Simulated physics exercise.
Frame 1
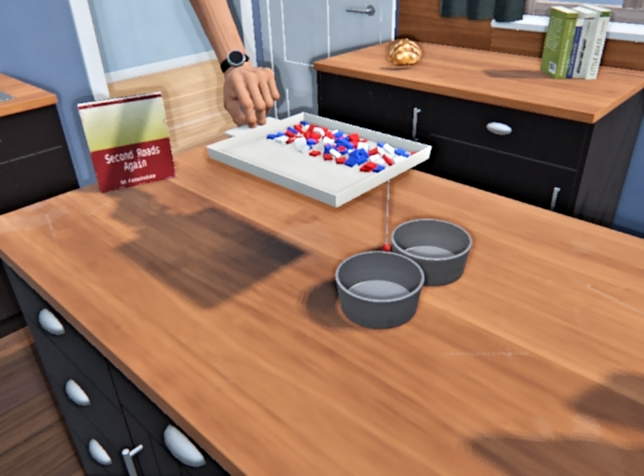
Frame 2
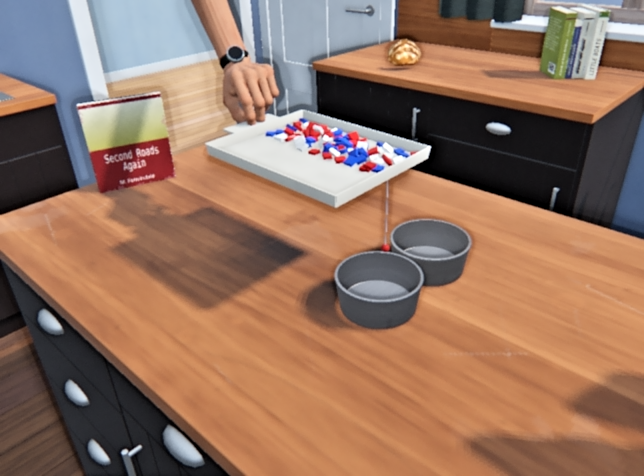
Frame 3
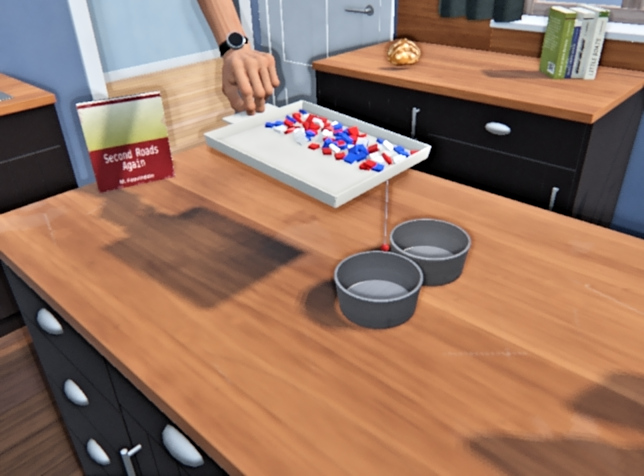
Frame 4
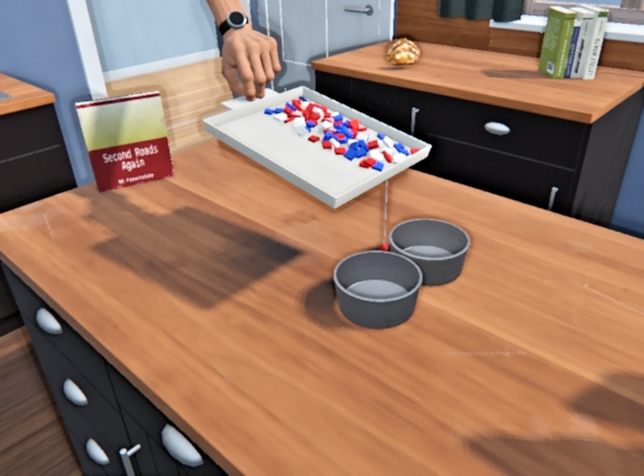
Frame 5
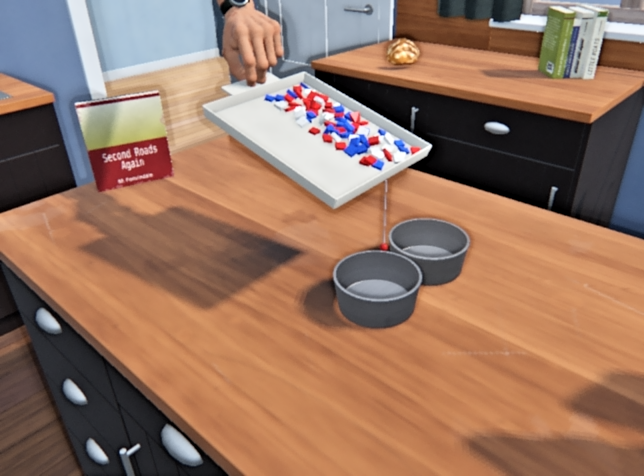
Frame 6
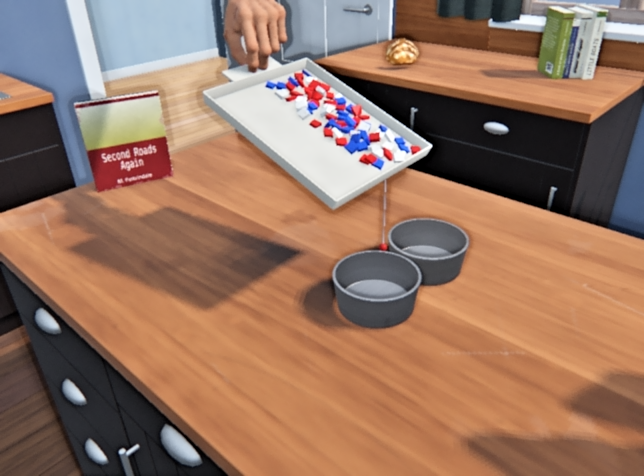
A shallow white tray of loose red, white and blue pieces started out nearly level above two gray dishes, then tilted steadily as a hand raised its far end, the pieces staying on it.
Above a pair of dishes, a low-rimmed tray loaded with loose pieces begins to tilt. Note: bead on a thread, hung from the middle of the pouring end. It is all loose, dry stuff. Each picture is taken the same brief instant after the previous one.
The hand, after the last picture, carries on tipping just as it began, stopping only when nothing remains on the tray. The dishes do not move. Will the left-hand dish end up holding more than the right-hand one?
Yes.
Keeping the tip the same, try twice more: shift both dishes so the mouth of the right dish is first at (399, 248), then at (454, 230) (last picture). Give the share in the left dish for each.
That makes 30 per cent, followed by 50 per cent.
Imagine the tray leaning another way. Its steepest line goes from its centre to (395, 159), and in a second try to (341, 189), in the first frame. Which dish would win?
The first try: The right dish. The second: The left dish.
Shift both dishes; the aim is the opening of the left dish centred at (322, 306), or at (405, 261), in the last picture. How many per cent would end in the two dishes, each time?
Some 40 and then some 50 per cent.
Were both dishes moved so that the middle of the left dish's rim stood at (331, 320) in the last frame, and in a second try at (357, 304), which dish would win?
First try: The rightmost dish. Second try: The rightmost dish.
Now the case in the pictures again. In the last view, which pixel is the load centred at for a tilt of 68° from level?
Roughly at (390, 157).
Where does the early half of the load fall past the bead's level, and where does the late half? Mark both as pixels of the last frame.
Near (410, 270) to start, and near (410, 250) afterwards.
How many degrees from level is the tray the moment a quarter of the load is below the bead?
That happens at close to 90 degrees.
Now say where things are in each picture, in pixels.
Corners of the pouring end (336, 194) and (429, 147), level; middle of the load (341, 146), mosaic tiles; left dish (414, 304); right dish (464, 263); bead on its thread (386, 248), in the first picture.
Corners of the pouring end (336, 195) and (428, 147), level; middle of the load (341, 144), in the second picture.
Corners of the pouring end (336, 195) and (428, 146), tipped barely, lowest at the left corner; middle of the load (340, 139), in the third picture.
Corners of the pouring end (336, 196) and (429, 146), tipped a little, lowest at the left corner; middle of the load (341, 132), in the fourth picture.
Corners of the pouring end (336, 198) and (429, 145), tipped clearly, lowest at the left corner; middle of the load (342, 125), in the fifth picture.
Corners of the pouring end (336, 199) and (430, 145), tipped clearly, lowest at the left corner; middle of the load (343, 118); left dish (411, 303); right dish (461, 263), in the sixth picture.
Just after the last frame, tray tipped steeply; almost all on the tray; just a few in the air.
A moment on, tray tipped past a quarter turn; roughly a quarter on the tray; roughly a quarter in the left dish; about a tenth in the right dish; roughly a quarter outside both; roughly a quarter in the air.
Further on, tray tipped past a quarter turn; roughly a third in the left dish; roughly a quarter in the right dish; roughly half outside both.
When it is over, tray tipped past a quarter turn; roughly a third in the left dish; roughly a quarter in the right dish; roughly half outside both.
